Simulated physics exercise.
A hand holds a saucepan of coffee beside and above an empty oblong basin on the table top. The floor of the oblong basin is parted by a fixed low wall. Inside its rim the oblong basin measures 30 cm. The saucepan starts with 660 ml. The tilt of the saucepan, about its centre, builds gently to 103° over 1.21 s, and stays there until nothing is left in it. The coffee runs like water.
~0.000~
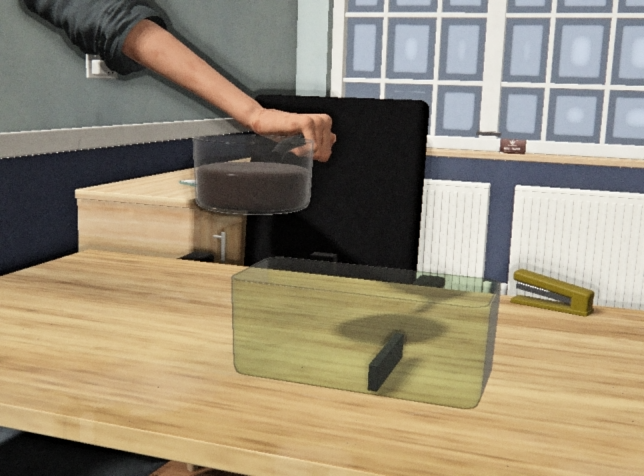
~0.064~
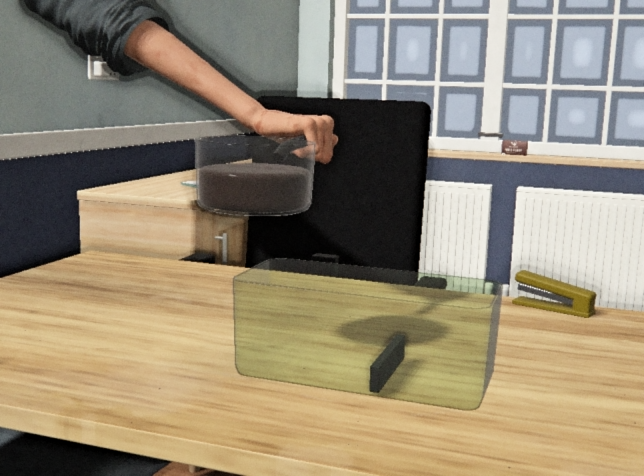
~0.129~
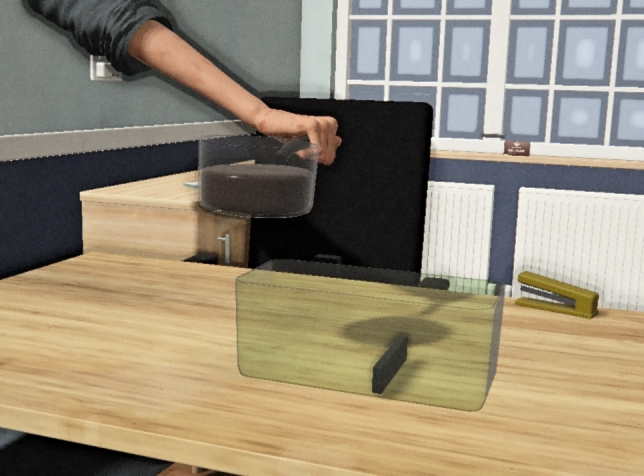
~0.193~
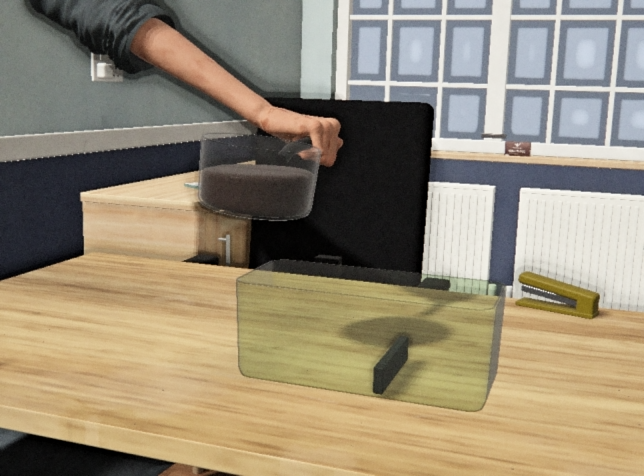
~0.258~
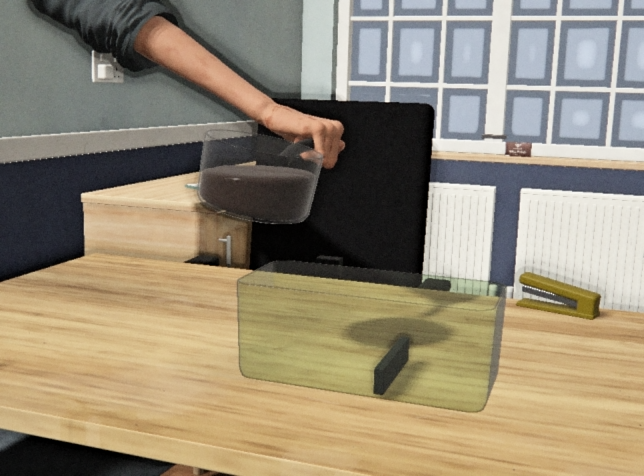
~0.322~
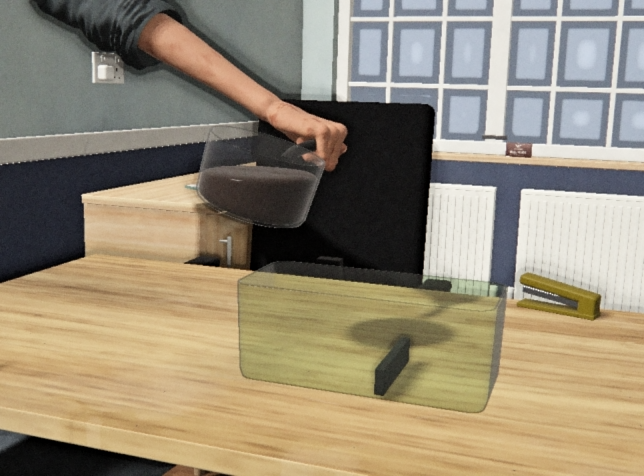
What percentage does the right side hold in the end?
About 9 per cent.
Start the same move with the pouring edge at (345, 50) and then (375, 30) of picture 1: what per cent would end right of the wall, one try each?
First 60, then 75 per cent.
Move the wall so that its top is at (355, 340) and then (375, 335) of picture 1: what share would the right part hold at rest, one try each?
First 30, then 5 per cent.
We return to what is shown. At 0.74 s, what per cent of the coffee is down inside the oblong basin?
About 8 per cent.
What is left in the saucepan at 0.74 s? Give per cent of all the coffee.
Some 68 per cent.
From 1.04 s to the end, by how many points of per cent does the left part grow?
Near 22 in a hundred.
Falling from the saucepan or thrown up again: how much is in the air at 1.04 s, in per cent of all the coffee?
About 10 per cent.
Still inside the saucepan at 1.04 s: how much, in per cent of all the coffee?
About 16 per cent.
Then, 0.74 s in, the tilt is 69° and 67 per cent is still to pour, 8 is left of the wall and 0 right of it.
Then, 1.04 s in, the tilt is 98° and 16 per cent is still to pour, 69 is left of the wall and 4 right of it.
Then, 1.36 s in, the tilt is 103° and 1 per cent is still to pour, 89 is left of the wall and 8 right of it.
Then, 1.71 s in, the tilt is 103° and 0 per cent is still to pour, 91 is left of the wall and 9 right of it.
Finally, 91 per cent lies left of the wall, 9 right of it and 1 outside.
